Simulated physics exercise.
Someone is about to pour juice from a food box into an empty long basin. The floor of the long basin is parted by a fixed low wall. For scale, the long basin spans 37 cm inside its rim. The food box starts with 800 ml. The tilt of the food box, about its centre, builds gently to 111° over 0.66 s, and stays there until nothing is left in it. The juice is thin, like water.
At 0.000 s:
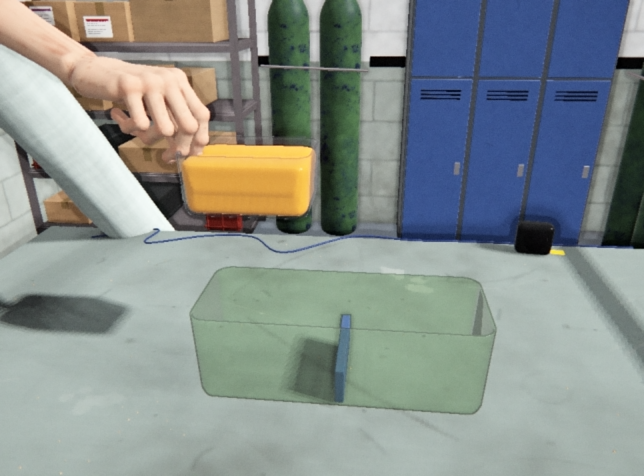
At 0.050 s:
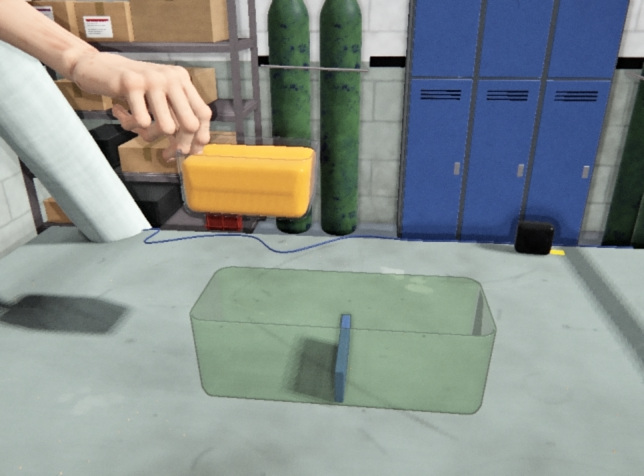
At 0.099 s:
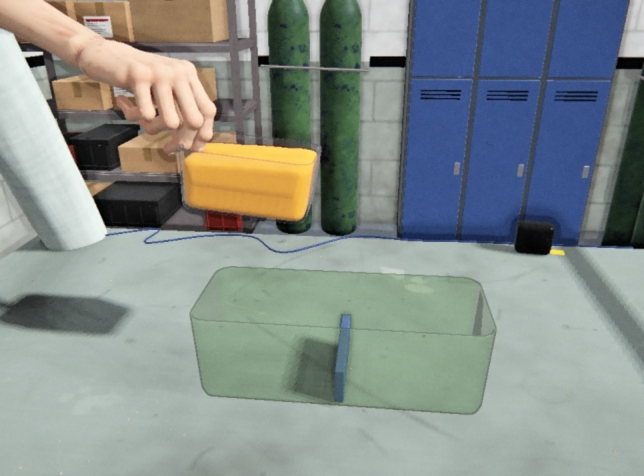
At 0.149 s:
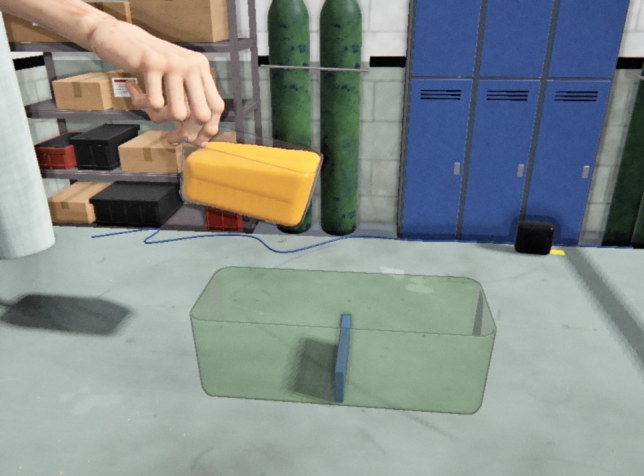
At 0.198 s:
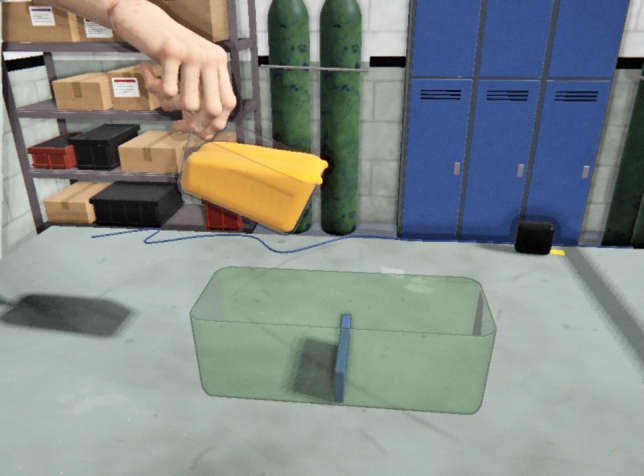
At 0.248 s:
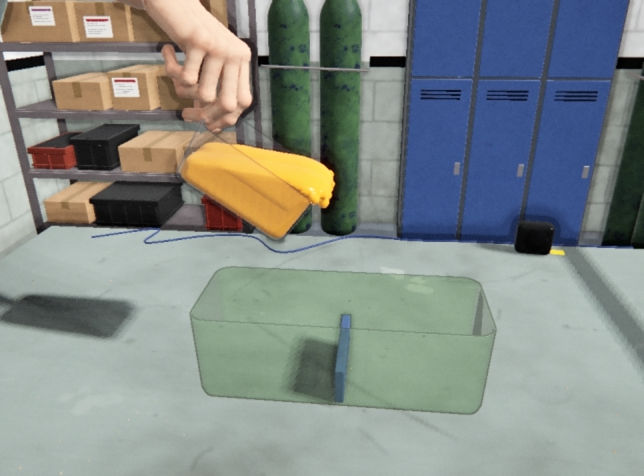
A hand at the upper left tilts a yellow-orange food box gradually clockwise, its right end dipping as the forearm swings upward, until orange juice bulges over the lower right lip. Below sits a long, see-through green basin with a short blue wall inside, on a pale grey surface. The steady, slightly raised view faces a storeroom with boxes on shelves at left, green cylinders and blue lockers behind.
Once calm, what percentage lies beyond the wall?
The far part has some 66 per cent.
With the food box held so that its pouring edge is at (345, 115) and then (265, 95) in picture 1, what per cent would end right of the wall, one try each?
First 75, then 40 per cent.
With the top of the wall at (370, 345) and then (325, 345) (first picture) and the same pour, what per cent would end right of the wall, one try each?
In turn about 40 and 75 per cent.
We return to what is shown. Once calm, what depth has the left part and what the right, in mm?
Left about 10 mm, right about 22 mm.
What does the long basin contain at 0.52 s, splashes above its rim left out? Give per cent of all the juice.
Near 40 in a hundred.
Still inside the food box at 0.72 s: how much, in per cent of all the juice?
Some 1 per cent.
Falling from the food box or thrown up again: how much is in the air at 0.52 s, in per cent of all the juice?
About 46 per cent.
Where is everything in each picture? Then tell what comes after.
Tilt 0°; pouring edge (314, 150); surface from (192, 153) to (313, 156); the long basin's rim runs from (204, 292) to (487, 306); the wall's top is at (343, 342), in the first frame.
Tilt 2°; pouring edge (315, 151); surface from (193, 153) to (314, 157), in the second frame.
Tilt 6°; pouring edge (317, 156); surface from (195, 151) to (315, 159), in the third frame.
Tilt 13°; pouring edge (319, 165); surface from (196, 150) to (318, 161), in the fourth frame.
Tilt 23°; pouring edge (320, 176); surface from (196, 153) to (320, 170); 2 per cent is over the edge, in the fifth frame.
Tilt 34°; pouring edge (319, 189); surface from (195, 151) to (312, 175); 8 per cent is over the edge, in the sixth frame.
By 0.52 s the tilt is 99° and 13 per cent is still to pour, 1 is left of the wall and 38 right of it.
By 0.72 s the tilt is 111° and 1 per cent is still to pour, 21 is left of the wall and 67 right of it.
By 0.93 s the tilt is 111° and 0 per cent is still to pour, 27 is left of the wall and 66 right of it.
By 1.16 s the tilt is 111° and 0 per cent is still to pour, 27 is left of the wall and 66 right of it.
At rest 27 per cent lies left of the wall, 66 right of it and 7 outside.
